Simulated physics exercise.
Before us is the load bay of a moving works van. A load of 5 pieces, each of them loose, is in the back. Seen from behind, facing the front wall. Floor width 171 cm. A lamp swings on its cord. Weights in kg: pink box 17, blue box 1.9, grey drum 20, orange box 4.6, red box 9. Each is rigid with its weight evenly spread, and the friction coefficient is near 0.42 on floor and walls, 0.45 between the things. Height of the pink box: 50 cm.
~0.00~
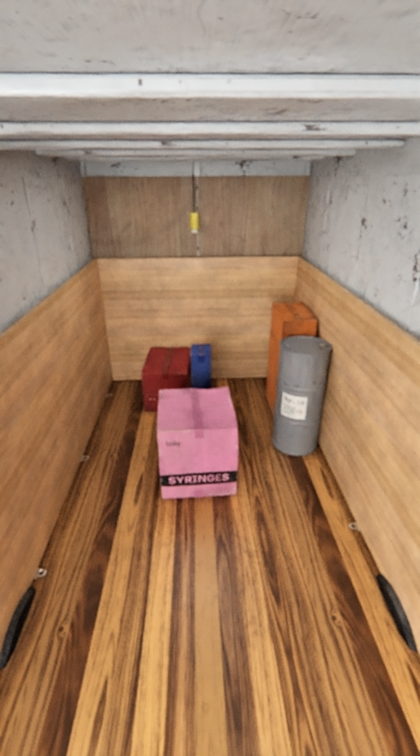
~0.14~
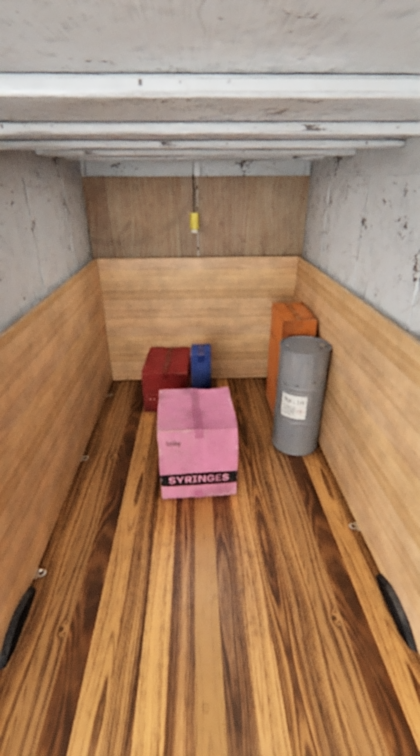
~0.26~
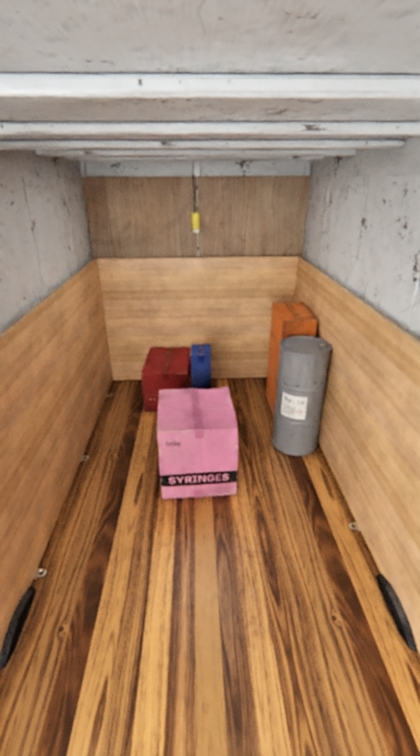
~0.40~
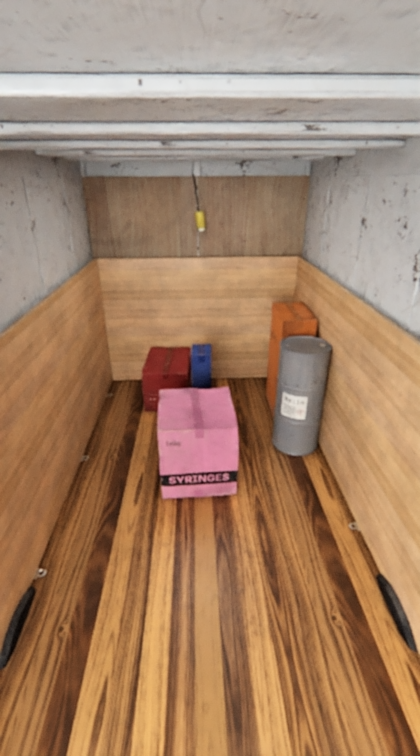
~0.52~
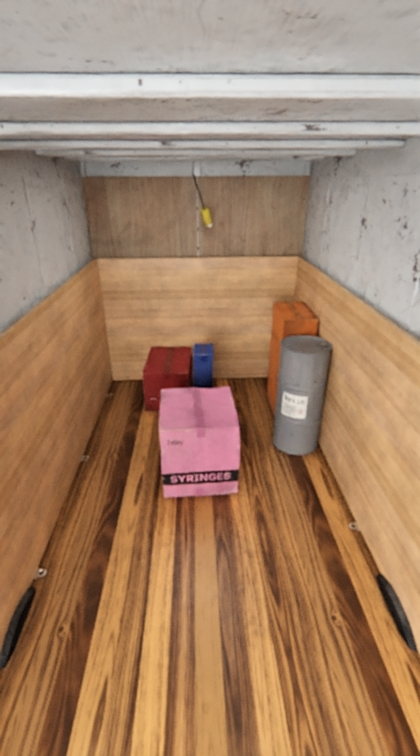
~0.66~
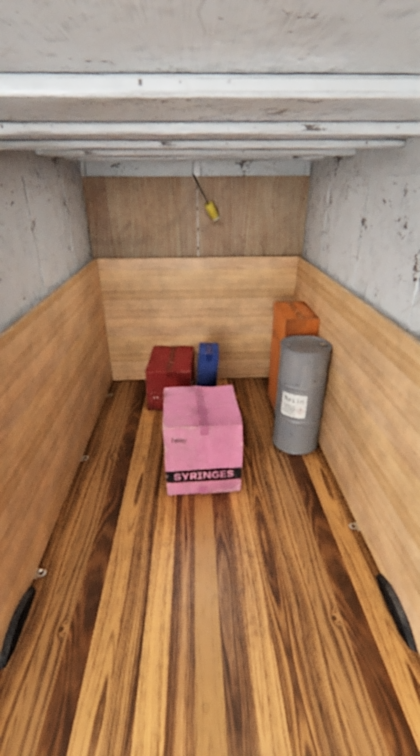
The yellow lamp on its cord hangs straight at first above the boxes and grey drum in a wood-lined van, then swings out to the right. As it stays out to that side, the pink box marked "syringes" slides slightly right, and the red and blue boxes behind it shift slightly right too.
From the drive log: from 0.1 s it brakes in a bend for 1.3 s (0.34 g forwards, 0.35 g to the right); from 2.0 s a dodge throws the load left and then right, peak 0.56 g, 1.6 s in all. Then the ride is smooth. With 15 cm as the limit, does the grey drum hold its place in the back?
The grey drum stays put.
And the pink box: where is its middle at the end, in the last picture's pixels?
Around (235, 417).
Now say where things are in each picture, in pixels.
In the first frame, smooth; grey drum (300, 396); pink box (197, 440).
In the second frame, load feels 0.05 g forwards, 0.06 g right; orange box (289, 362); red box (169, 378).
In the third frame, load feels 0.22 g forwards, 0.22 g right; pink box (197, 440); blue box (201, 382).
In the fourth frame, load feels 0.34 g forwards, 0.35 g right; orange box (289, 362); red box (169, 378).
In the fifth frame, load feels 0.34 g forwards, 0.35 g right; pink box (198, 439); blue box (203, 381).
In the sixth frame, load feels 0.34 g forwards, 0.35 g right; grey drum (300, 395).
After 1.16 s, load feels 0.33 g forwards, 0.34 g right; blue box 64° off upright; pink box moved 26 cm; red box moved 8 cm.
After 2.56 s, load feels 0.34 g left; grey drum moved 2 cm near (297, 395); blue box on its side; pink box moved 37 cm.
In the end (4.1 s), toppled in the back, blue box and orange box; not toppled but over 15 cm from the start, pink box; the other 2 under 15 cm from the start. In the last view, grey drum near (300, 395).
